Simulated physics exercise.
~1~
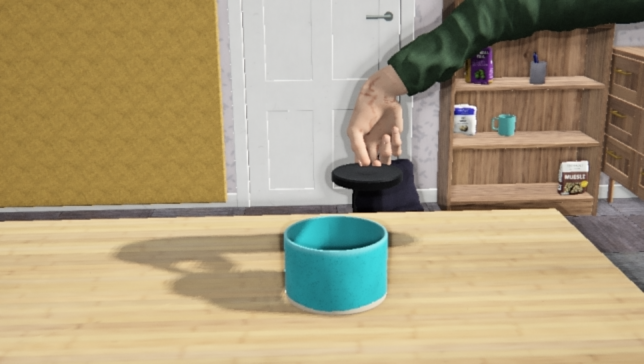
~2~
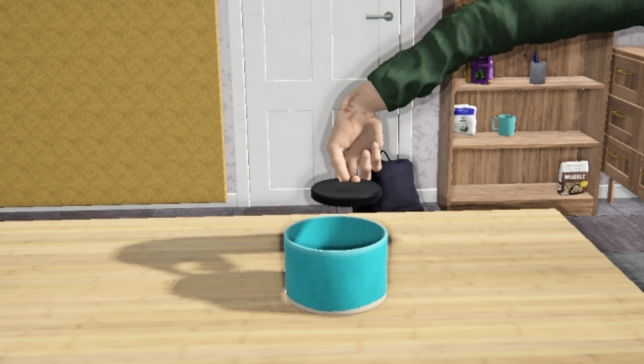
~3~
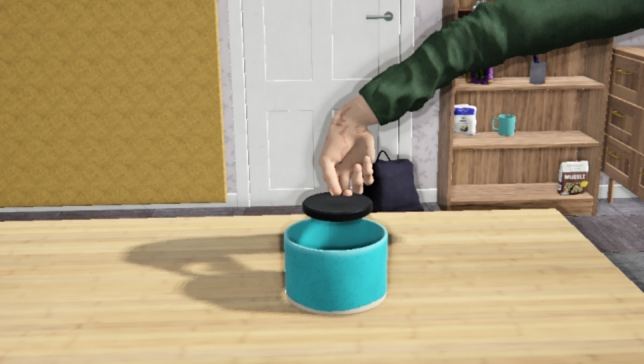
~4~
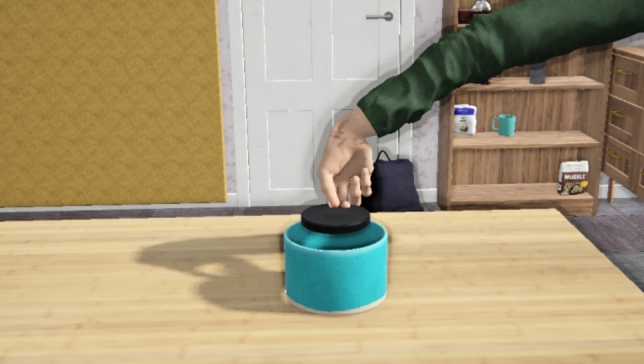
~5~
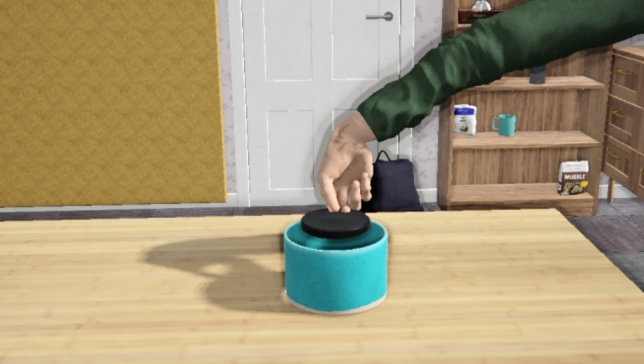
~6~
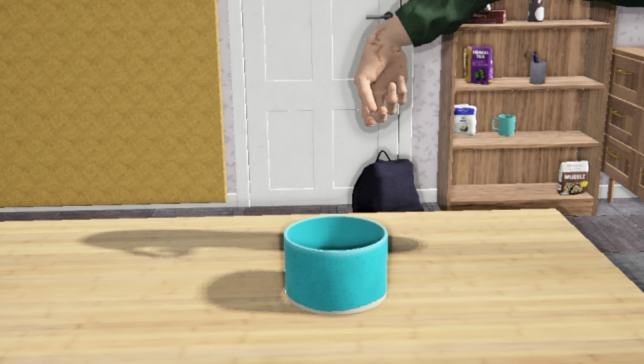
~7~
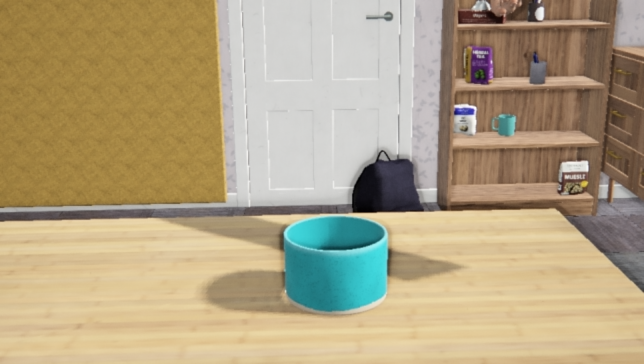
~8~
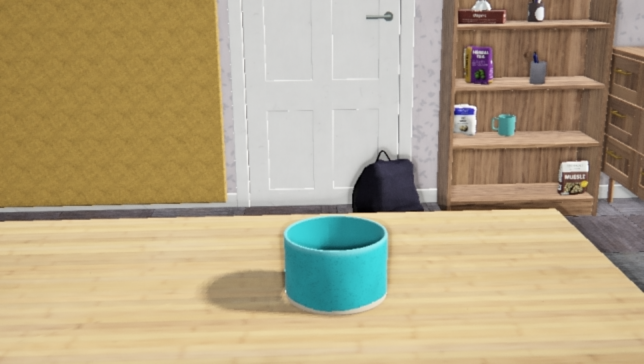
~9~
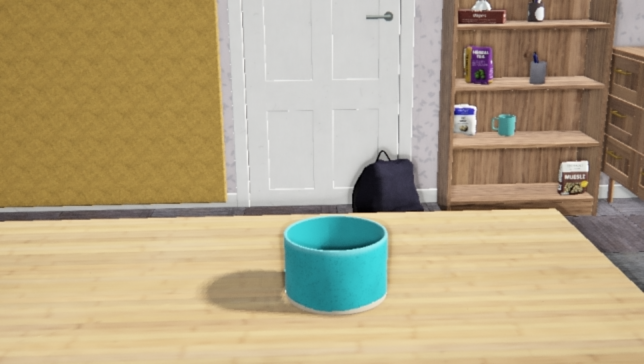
An arm in a dark green sleeve reaches in from the upper right, its hand holding a flat black disc near a teal round pot on a light wooden table, seen from slightly above. Behind are a mustard wall panel at left, a white door, a dark bag and wooden shelves at right. The hand carries the disc left and down until it is over the pot's opening, then lowers it to the rim. The fingers let go, the disc drops inside out of sight, and the hand withdraws up and out of view. The pot stays still, its top open.
